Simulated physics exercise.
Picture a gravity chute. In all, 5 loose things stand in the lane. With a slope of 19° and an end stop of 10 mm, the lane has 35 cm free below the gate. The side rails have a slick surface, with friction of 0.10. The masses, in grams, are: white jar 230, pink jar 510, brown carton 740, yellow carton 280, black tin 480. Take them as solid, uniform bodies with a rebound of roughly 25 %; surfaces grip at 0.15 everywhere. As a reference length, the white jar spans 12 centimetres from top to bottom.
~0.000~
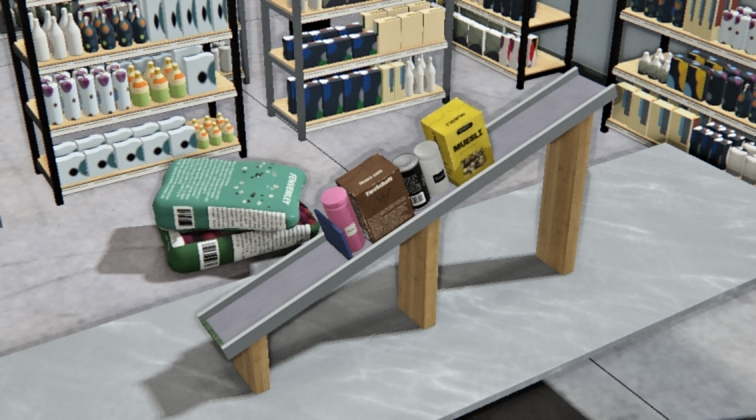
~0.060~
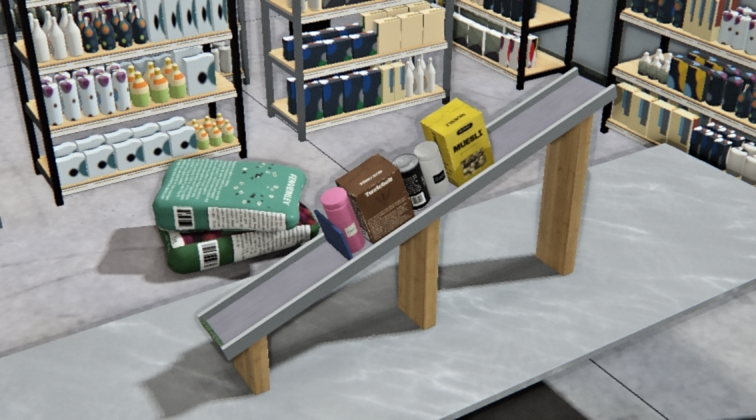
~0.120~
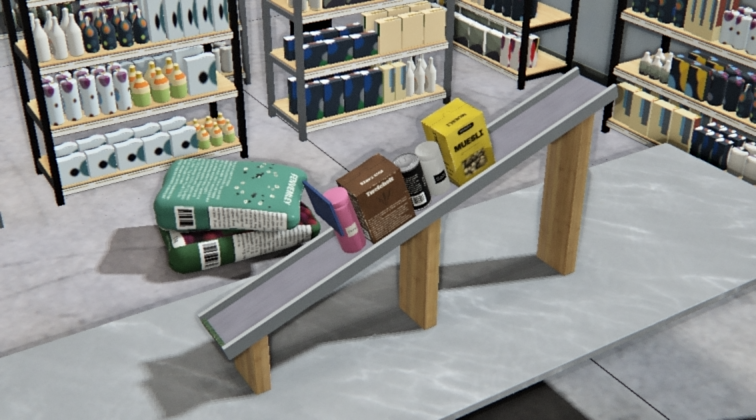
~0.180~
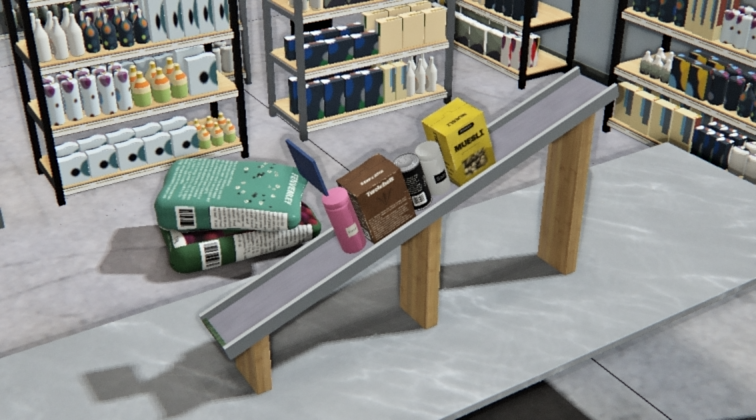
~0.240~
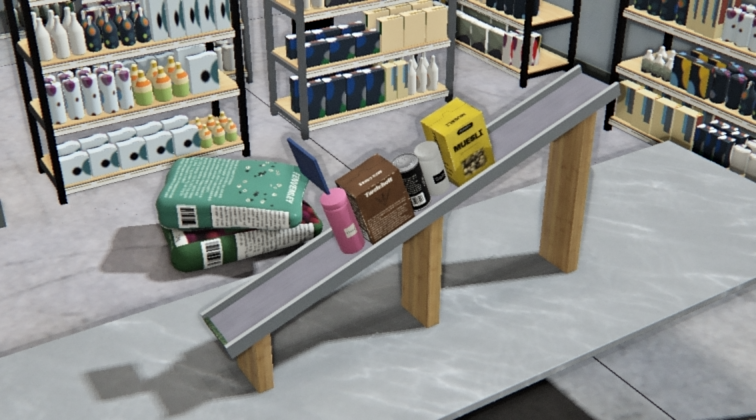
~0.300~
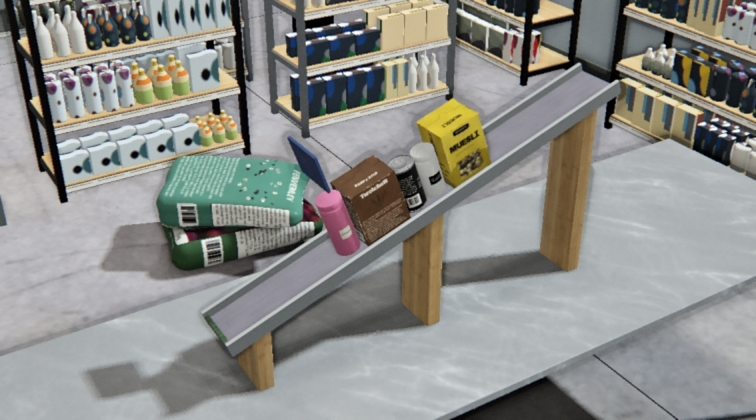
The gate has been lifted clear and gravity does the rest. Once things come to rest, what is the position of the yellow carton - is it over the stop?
Held.
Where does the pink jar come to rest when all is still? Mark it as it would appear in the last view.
At about (189, 373).
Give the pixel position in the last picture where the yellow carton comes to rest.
About (265, 280).
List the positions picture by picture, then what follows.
The first picture shows gate shut; yellow carton (458, 143); white jar (432, 168).
The second picture shows gate shut; brown carton (376, 199); black tin (411, 182).
The third picture shows white jar (433, 169); pink jar (344, 221).
The fourth picture shows leader 35 cm from the stop; brown carton (377, 199); black tin (412, 182).
The fifth picture shows leader 34 cm from the stop; white jar (432, 169); pink jar (343, 222).
The sixth picture shows leader 32 cm from the stop; yellow carton (455, 144); brown carton (371, 201).
After 0.60 s, leader 15 cm from the stop; yellow carton near (400, 180).
After 1.00 s, pink jar now over the stop; yellow carton tipped 73° from how it sat near (362, 201); brown carton tipped 32° from how it sat.
After 1.60 s, brown carton now over the stop; yellow carton on its side near (290, 263); black tin tipped 41° from how it sat.
At rest (2.4 s), over the stop, pink jar, brown carton and black tin; tipped over in the lane, yellow carton; the last one in the lane. In the last view, yellow carton near (265, 280).
